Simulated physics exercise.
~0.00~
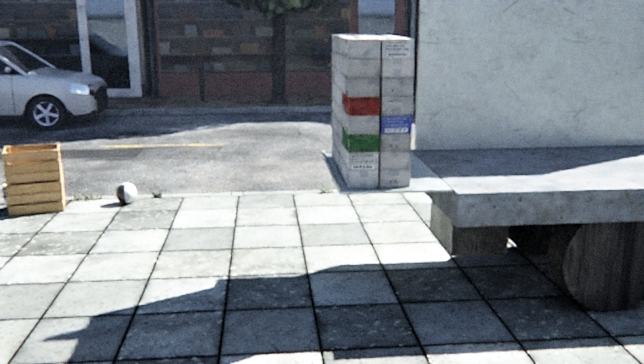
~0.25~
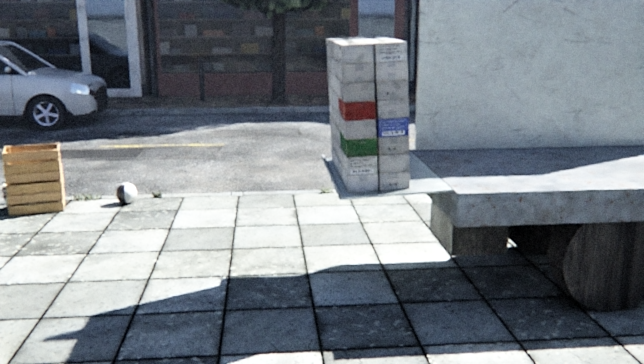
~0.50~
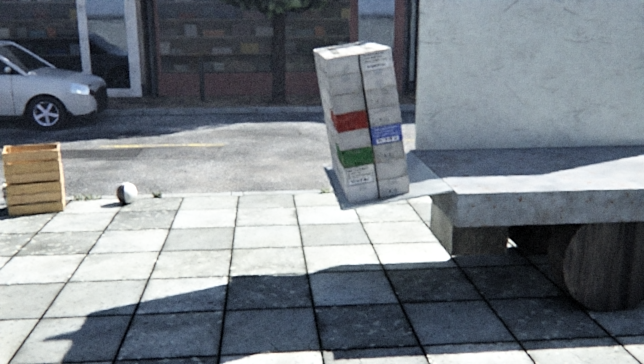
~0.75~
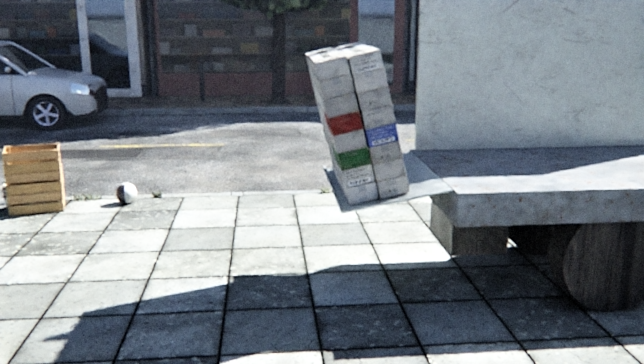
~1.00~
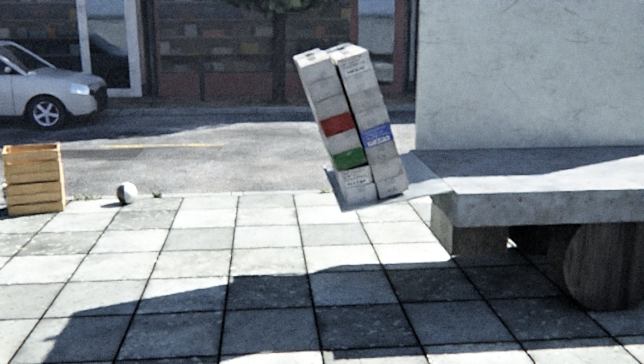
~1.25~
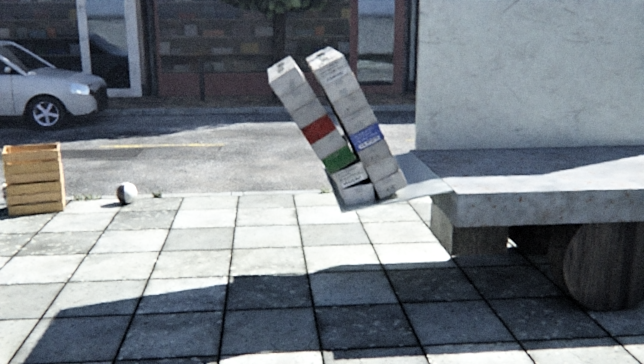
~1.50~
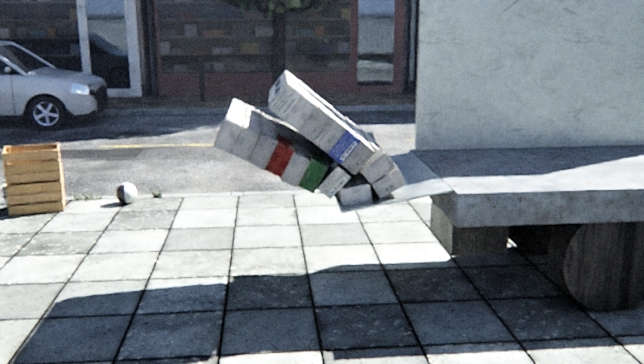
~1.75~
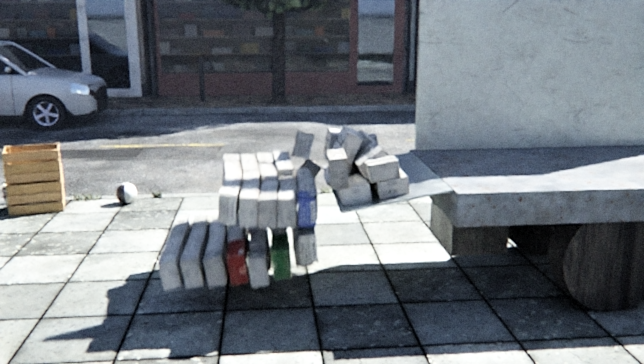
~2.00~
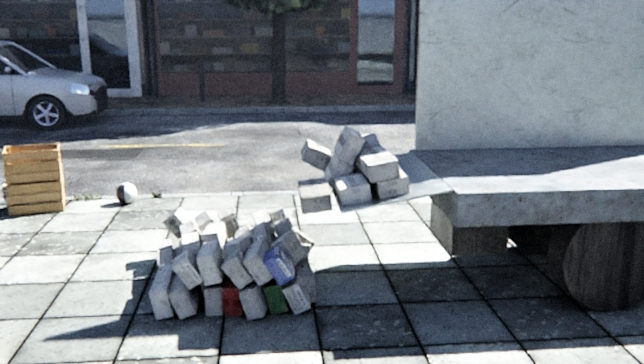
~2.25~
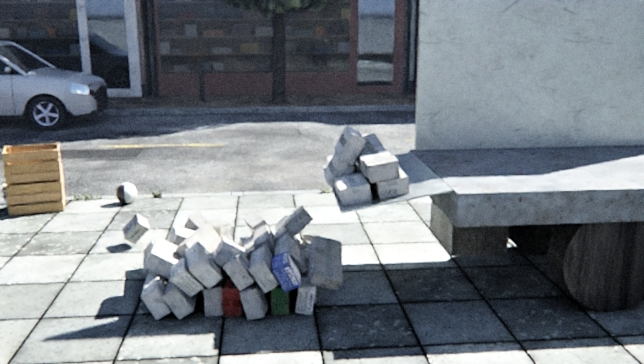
Sunlit paved street with a stack of boxes on a tilting platform, leaning left, toppling and spilling into a heap, some staying aboard.
